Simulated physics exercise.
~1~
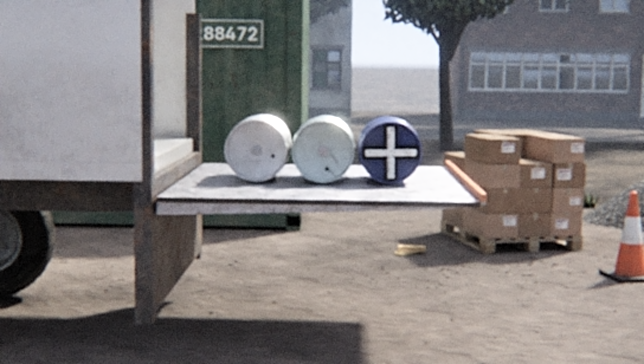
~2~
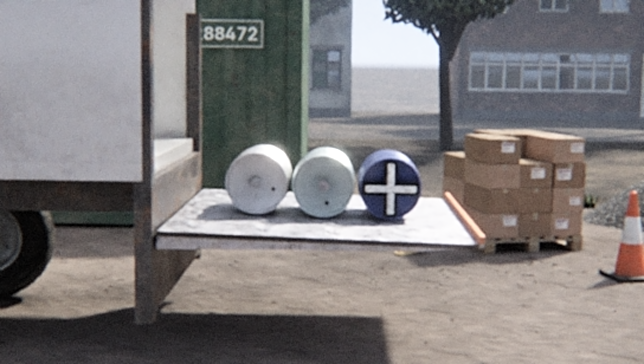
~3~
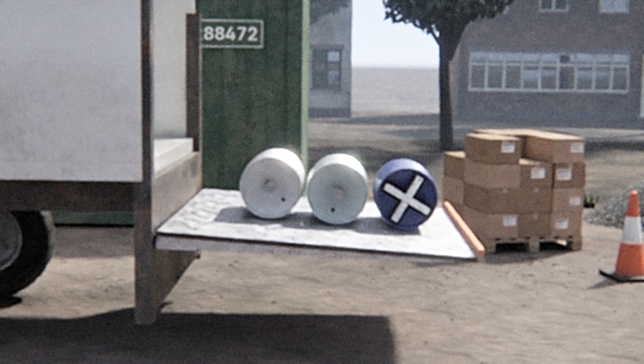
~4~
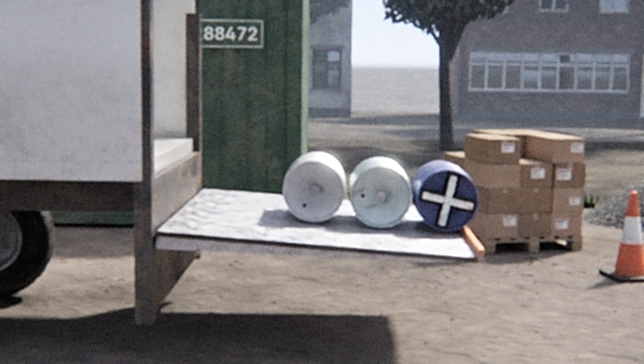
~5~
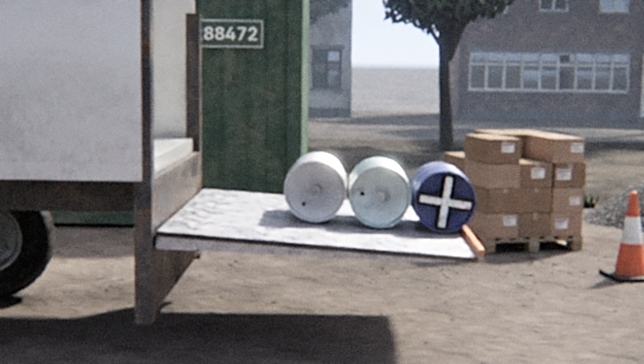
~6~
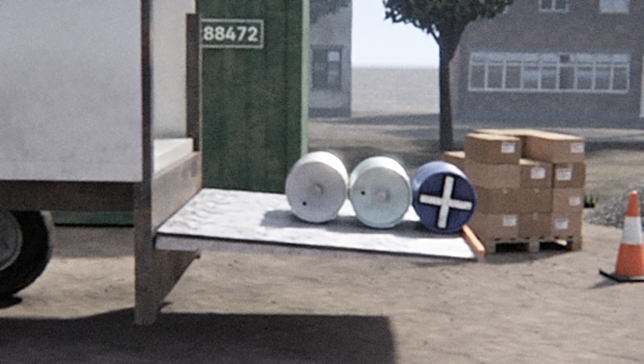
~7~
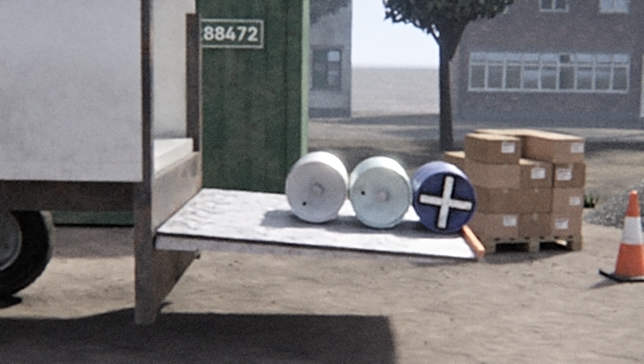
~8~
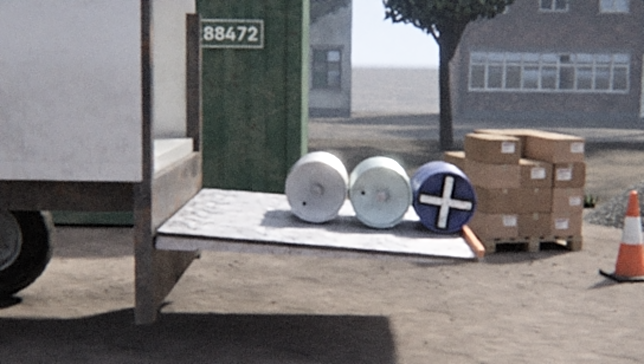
Three drums, one blue with a white cross, rolling right as a lorry's tail platform lowers and tilts, stopping at its raised edge.
